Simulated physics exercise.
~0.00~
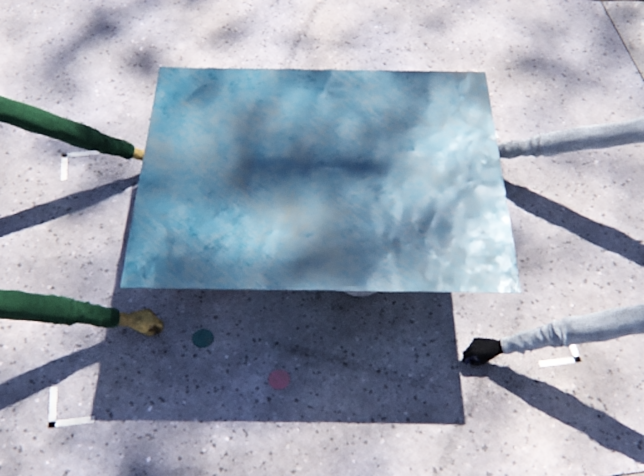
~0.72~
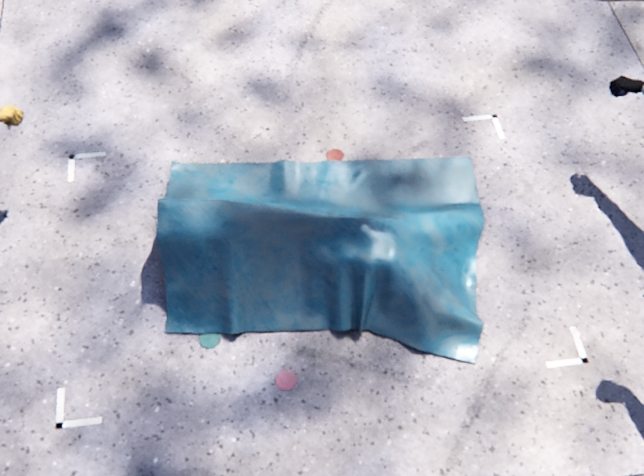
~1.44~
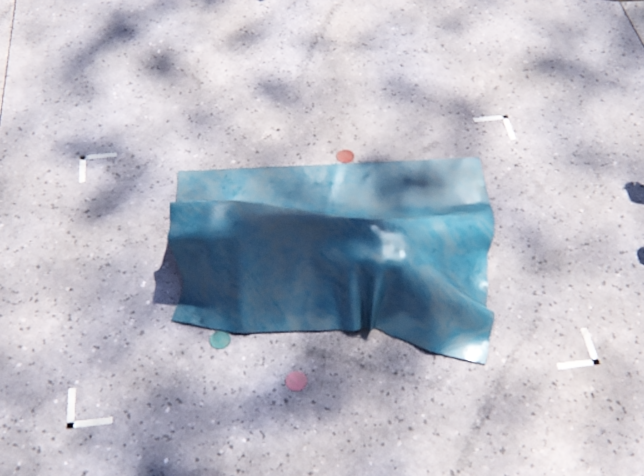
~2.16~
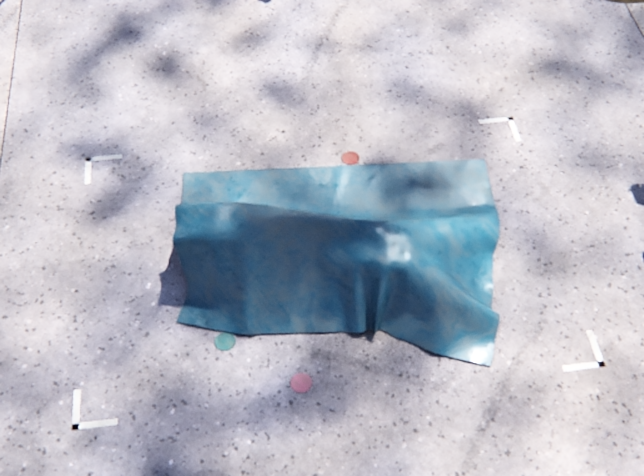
A blue, cloudy-patterned tarp is held flat by four hands, two in green sleeves at the left and two in pale sleeves at the right, above a speckled, sunlit floor seen from above. White corner marks surround it, and a teal disc and a pink disc lie below its near edge. The hands let go and draw away to the sides as the tarp drops and settles in creases and folds. A red saucer now shows at its far edge. The view shifts slightly, and the crumpled tarp lies still, with saucer and both discs uncovered.
